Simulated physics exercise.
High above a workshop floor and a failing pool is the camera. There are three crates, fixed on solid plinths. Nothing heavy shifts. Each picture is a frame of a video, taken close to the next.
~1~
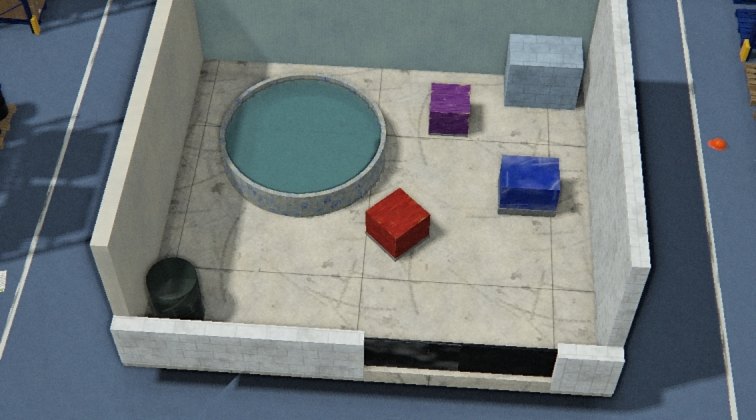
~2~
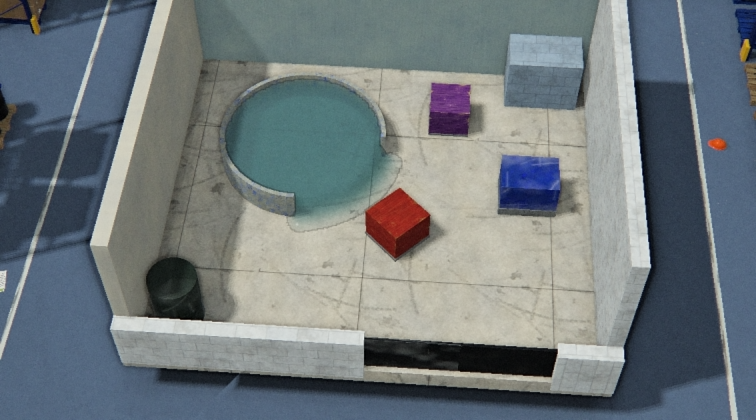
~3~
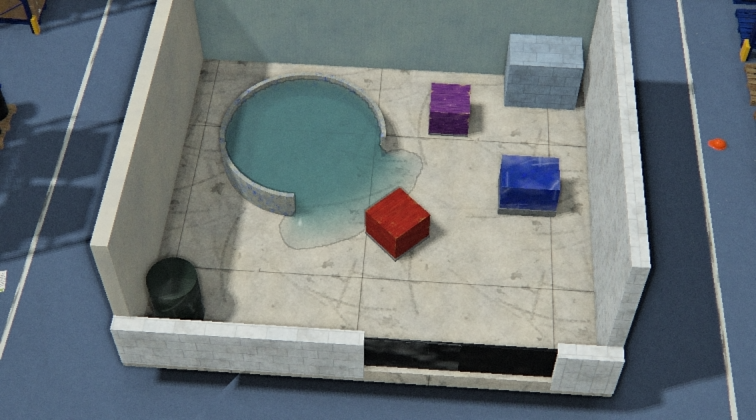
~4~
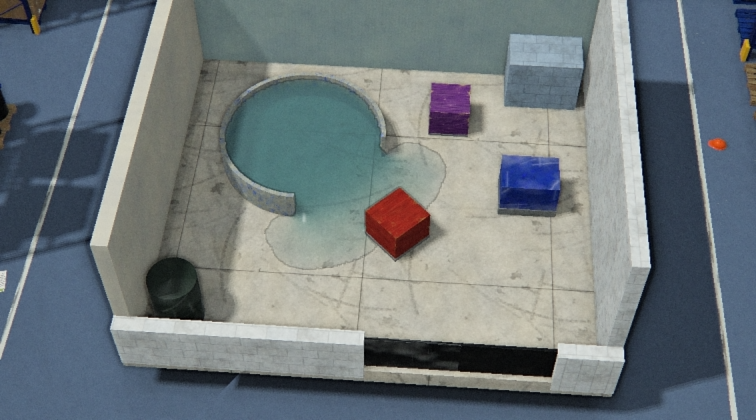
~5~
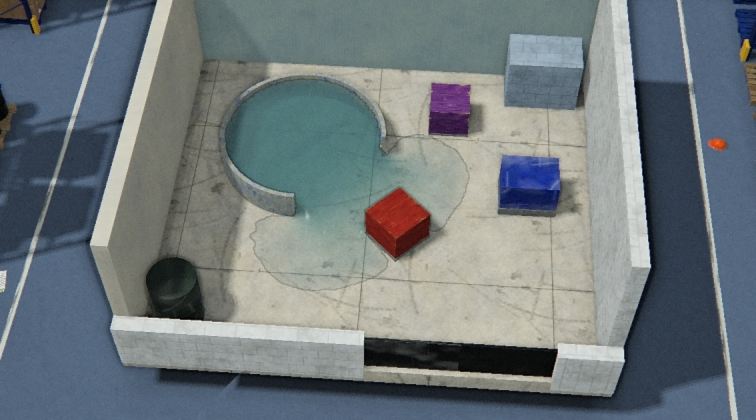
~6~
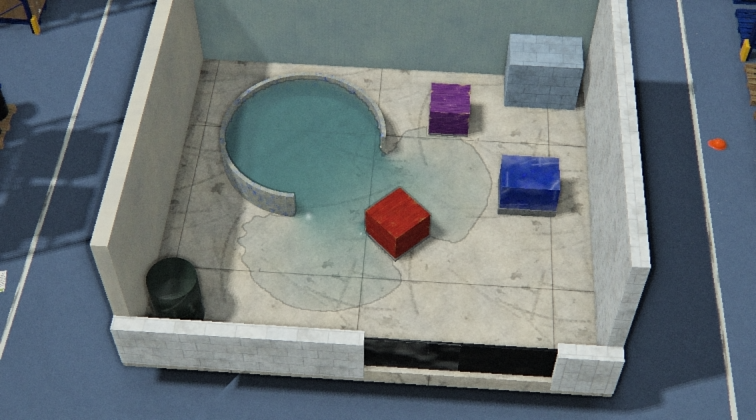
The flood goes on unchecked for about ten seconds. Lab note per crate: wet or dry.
Result - red crate: Wet; purple crate: Wet; blue crate: Wet.
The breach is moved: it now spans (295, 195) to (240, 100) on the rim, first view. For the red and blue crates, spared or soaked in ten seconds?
As I see it, red is doused and blue stays clear.
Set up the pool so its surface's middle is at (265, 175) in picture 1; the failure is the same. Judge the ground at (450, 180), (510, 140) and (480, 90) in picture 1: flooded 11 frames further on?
Submerged, submerged, untouched.
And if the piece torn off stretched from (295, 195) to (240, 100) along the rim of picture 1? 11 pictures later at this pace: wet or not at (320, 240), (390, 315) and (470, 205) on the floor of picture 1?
In sequence: Untouched, untouched, untouched.
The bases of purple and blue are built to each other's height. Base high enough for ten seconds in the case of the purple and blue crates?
One by one: Purple crate escapes it; blue crate gets wet.
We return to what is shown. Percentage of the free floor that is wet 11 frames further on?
Near 45 in a hundred.
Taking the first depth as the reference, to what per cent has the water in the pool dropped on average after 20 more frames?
Some 36 per cent.
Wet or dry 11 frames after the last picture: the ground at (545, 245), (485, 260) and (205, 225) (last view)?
First spot swamped, second spot swamped, third spot clear.
A moment on, water covers 35 % of the floor; the red crate water round its plinth, the purple crate water round its plinth, the blue crate water round its plinth.
Next, water covers 45 % of the floor; the red crate water round its plinth, the purple crate water round its plinth, the blue crate water round its plinth.
Then, water covers 65 % of the floor; the red crate water round its plinth, the purple crate water round its plinth, the blue crate water round its plinth.
Later, water covers 85 % of the floor; the red crate water round its plinth, the purple crate water round its plinth, the blue crate water round its plinth.
In the end, water covers 100 % of the floor; the red crate was topped, the purple crate was topped, the blue crate was topped.
